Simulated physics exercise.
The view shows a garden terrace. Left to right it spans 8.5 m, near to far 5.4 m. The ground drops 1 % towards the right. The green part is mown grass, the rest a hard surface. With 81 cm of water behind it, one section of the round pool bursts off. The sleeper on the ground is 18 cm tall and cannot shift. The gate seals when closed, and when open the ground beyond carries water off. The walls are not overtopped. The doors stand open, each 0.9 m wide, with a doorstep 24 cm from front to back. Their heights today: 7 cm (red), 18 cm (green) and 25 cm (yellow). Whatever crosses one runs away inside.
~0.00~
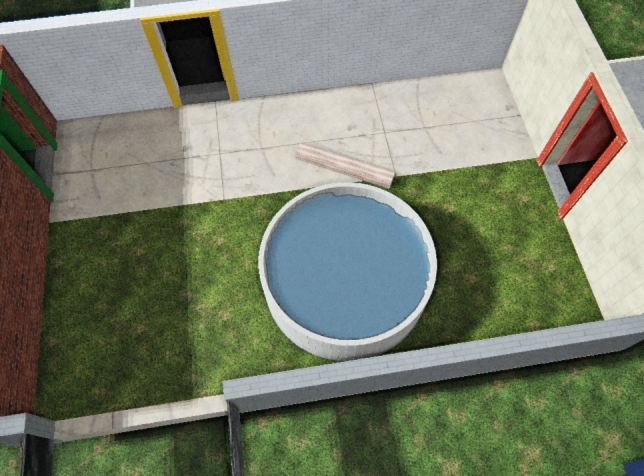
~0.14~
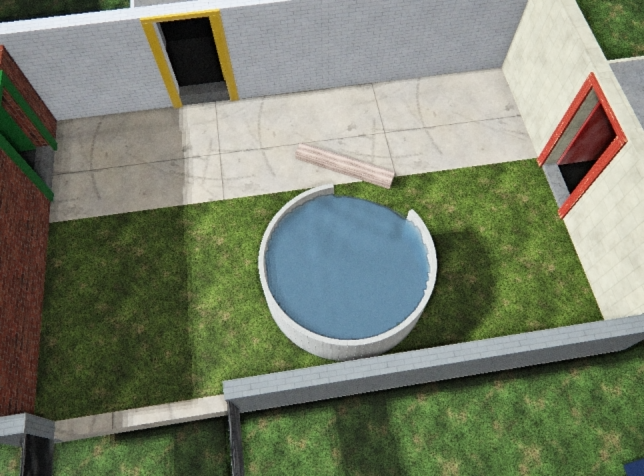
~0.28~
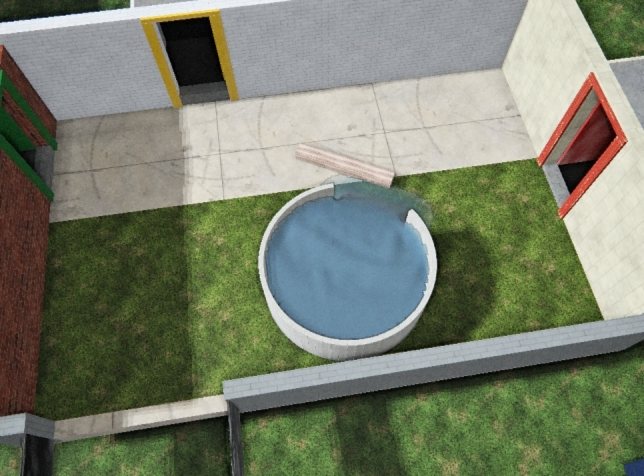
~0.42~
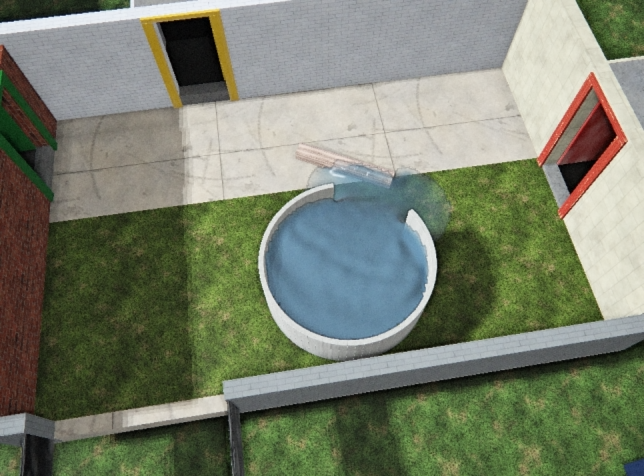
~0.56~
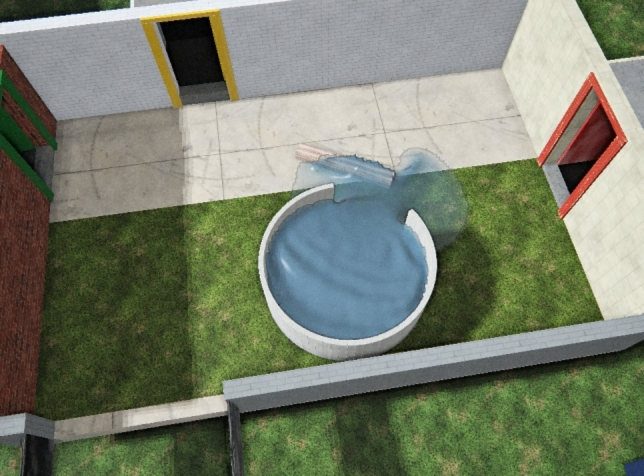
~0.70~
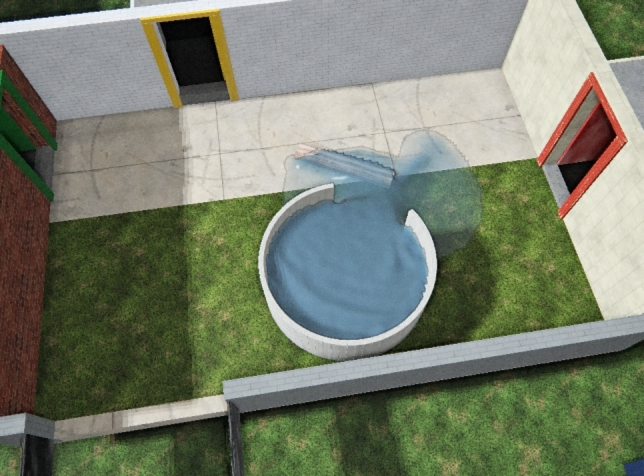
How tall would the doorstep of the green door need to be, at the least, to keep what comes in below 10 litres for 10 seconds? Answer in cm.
At least 8 cm or so.
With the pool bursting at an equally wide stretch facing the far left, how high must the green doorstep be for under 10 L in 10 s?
Some 28 cm.
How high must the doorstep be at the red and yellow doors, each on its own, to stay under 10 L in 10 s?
Roughly 16 cm at red and 5.5 cm at yellow.
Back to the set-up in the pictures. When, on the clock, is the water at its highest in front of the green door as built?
Near 5.0 s.
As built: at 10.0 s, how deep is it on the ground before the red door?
About 12.5 cm.
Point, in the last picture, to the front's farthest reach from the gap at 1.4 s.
At about (506, 80).
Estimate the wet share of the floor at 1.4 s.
Some 35 per cent of it.
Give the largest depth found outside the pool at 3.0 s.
About 35 cm.
After 1.4 s water covers 35 % of the floor, deepest (56 cm) near (380, 187); it has not reached the green door.
After 3.0 s water covers 60 % of the floor, deepest (35 cm) near (380, 187); it has not reached the green door.
After 10.0 s water covers 95 % of the floor, deepest (14 cm) near (551, 341); 7 cm at the green door, 0 litres in over its 18 cm doorstep.
At the green door as built, the water arrived by 3.4 s and peaked near 12 cm at 4.8 s.
With a doorstep of 7 cm, 19 litres would have come in within the 10 s; with 9.5 cm, 4 litres. So under 10 litres takes about 8 cm.
